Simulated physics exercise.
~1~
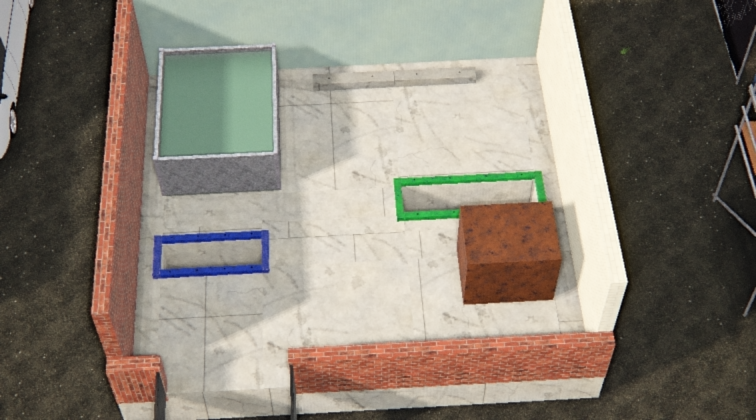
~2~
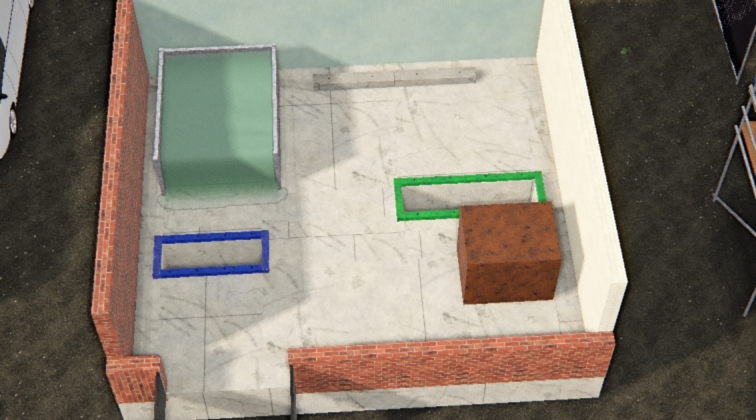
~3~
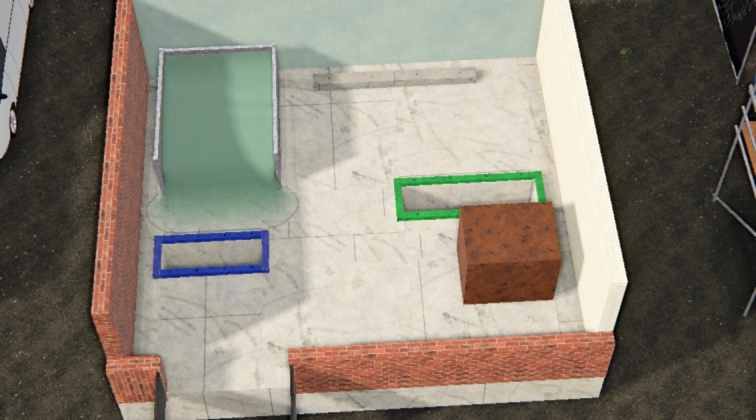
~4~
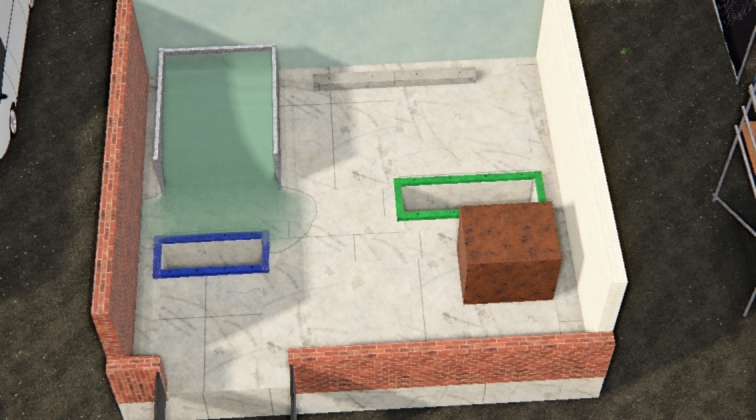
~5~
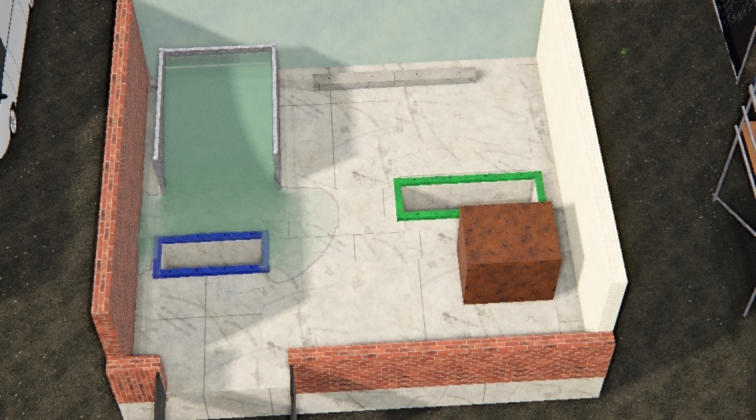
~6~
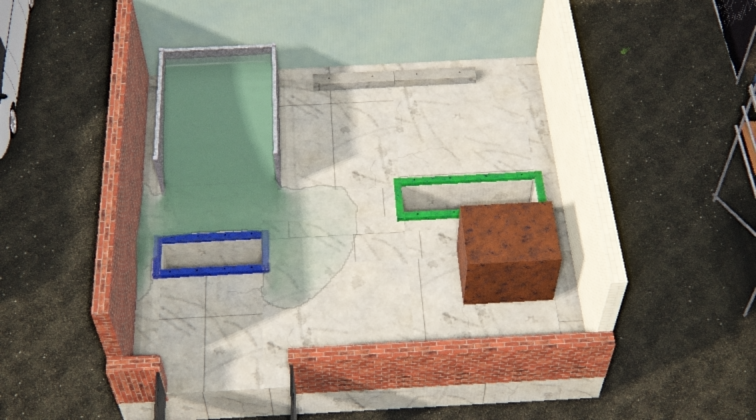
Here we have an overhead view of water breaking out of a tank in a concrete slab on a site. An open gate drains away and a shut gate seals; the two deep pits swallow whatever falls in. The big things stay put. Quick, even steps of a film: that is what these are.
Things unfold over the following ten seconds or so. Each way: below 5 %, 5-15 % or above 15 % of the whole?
In order: The gate will receive a cut lying in the five-to-fifteen per cent band, the green pit will receive a cut falling short of five per cent, the blue pit will receive a cut exceeding fifteen per cent.
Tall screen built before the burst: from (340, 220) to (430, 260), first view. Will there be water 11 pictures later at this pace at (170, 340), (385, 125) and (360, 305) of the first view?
Running through them in order, the first comes out taken by the flood, the second free from flooding and the last taken by the flood.
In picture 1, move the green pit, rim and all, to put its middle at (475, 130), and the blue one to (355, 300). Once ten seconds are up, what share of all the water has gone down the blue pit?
Result - blue pit, 8 in a hundred.
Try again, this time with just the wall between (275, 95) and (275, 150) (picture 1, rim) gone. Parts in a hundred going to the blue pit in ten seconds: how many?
Blue: About 0 %.
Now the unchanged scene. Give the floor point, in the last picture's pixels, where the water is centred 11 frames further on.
I'd say near (243, 209).
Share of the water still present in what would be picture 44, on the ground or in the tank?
Some 44 per cent.
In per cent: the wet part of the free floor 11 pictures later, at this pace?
I reckon around 40 %.
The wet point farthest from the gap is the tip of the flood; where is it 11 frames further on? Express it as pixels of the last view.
Close to (540, 358).
A moment on, water covers 30 % of the floor; the gate 0 %, the green pit 0 %, the blue pit 21 %.
Next, water covers 40 % of the floor; the gate 1 %, the green pit 0 %, the blue pit 35 %.
Then, water covers 50 % of the floor; the gate 5 %, the green pit 0 %, the blue pit 45 %.
Later, water covers 70 % of the floor; the gate 8 %, the green pit 0 %, the blue pit 48 %.
In the end, water covers 85 % of the floor; the gate 11 %, the green pit 0 %, the blue pit 48 %.
